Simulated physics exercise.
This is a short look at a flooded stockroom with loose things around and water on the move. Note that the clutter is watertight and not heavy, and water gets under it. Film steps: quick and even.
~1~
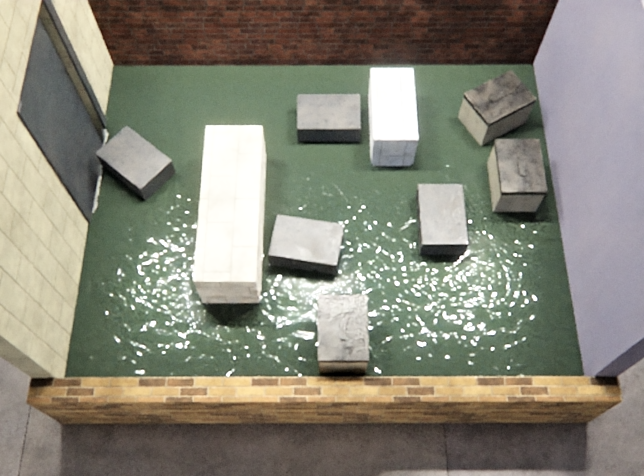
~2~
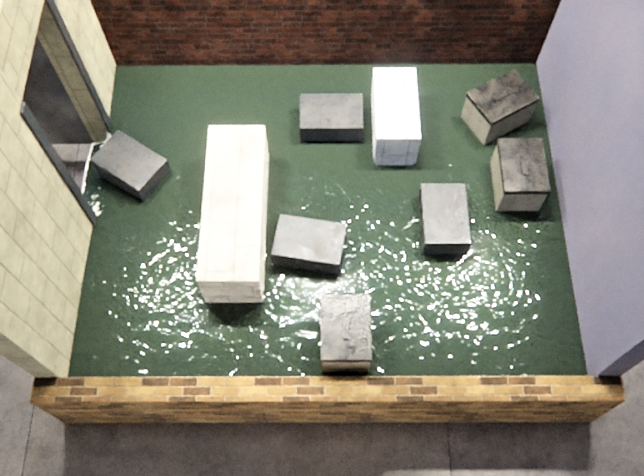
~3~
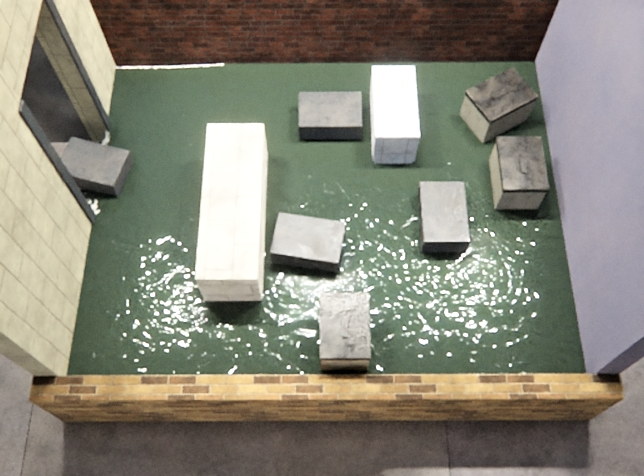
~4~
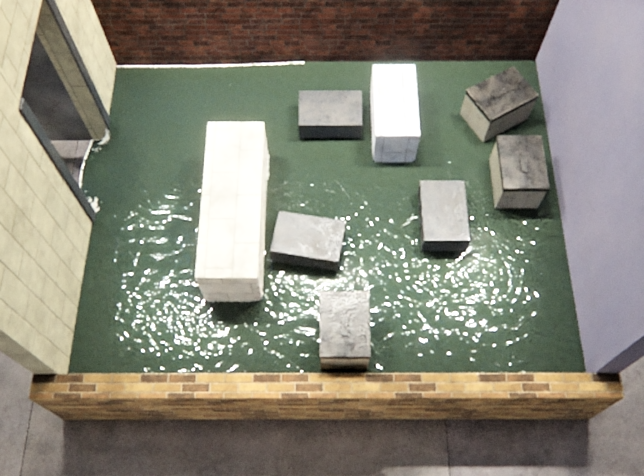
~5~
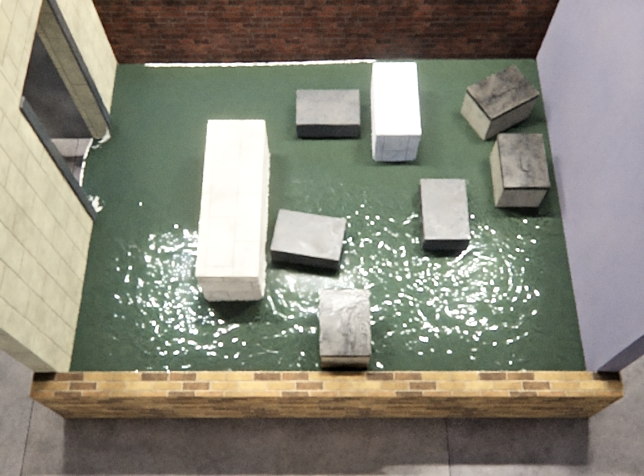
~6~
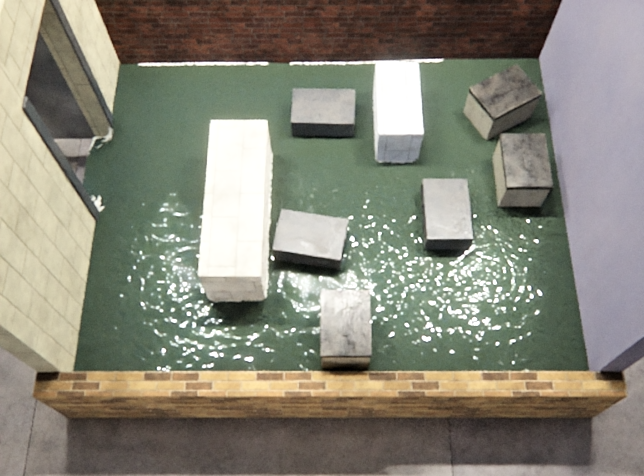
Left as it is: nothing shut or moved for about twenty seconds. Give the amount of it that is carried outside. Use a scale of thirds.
On that scale, between one and two thirds.
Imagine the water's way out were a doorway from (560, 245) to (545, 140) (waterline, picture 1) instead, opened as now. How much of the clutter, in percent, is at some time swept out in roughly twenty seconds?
About 70 %.
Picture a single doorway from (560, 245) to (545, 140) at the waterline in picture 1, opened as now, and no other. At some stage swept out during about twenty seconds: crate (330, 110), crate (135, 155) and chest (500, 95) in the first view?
Answer, item by item: Not lost, not lost, lost.
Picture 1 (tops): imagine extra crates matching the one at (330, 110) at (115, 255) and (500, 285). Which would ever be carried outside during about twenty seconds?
Following the list, the first is escaping and the second is never leaving.
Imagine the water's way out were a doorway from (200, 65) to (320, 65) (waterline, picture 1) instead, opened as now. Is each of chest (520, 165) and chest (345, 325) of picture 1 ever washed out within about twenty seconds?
In turn: Never escapes, never escapes.
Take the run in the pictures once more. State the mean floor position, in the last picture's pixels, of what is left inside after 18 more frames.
The average lies close to (362, 224).
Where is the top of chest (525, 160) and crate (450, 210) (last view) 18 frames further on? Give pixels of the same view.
Roughly (508, 176) for one and (365, 207) for the other.
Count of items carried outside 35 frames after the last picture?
That makes 3.
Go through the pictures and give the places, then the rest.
In the first frame, a crate at (329, 111), afloat; a chest at (343, 327), afloat; 0 of 7 have shifted.
In the second frame, a crate at (331, 111), afloat; a chest at (346, 327), afloat; 1 of 7 have shifted.
In the third frame, a crate at (330, 109) floats; a chest at (345, 325) floats; 1 of 7 have shifted.
In the fourth frame, a crate at (330, 108) floats; a chest at (345, 323) floats; 1 of 7 have shifted.
In the fifth frame, a crate at (328, 107) floats; a chest at (345, 322) floats; 1 of 7 have shifted.
In the sixth frame, a crate at (323, 106) floats, close to its start; a chest at (346, 322) floats; 2 of 7 have shifted.
A moment on, 1 of 7 are out; 6 afloat.
Next, 2 of 7 are out; 5 afloat.
Later, 3 of 7 are out; 4 afloat.
In the end, 3 of 7 are out; 4 afloat.
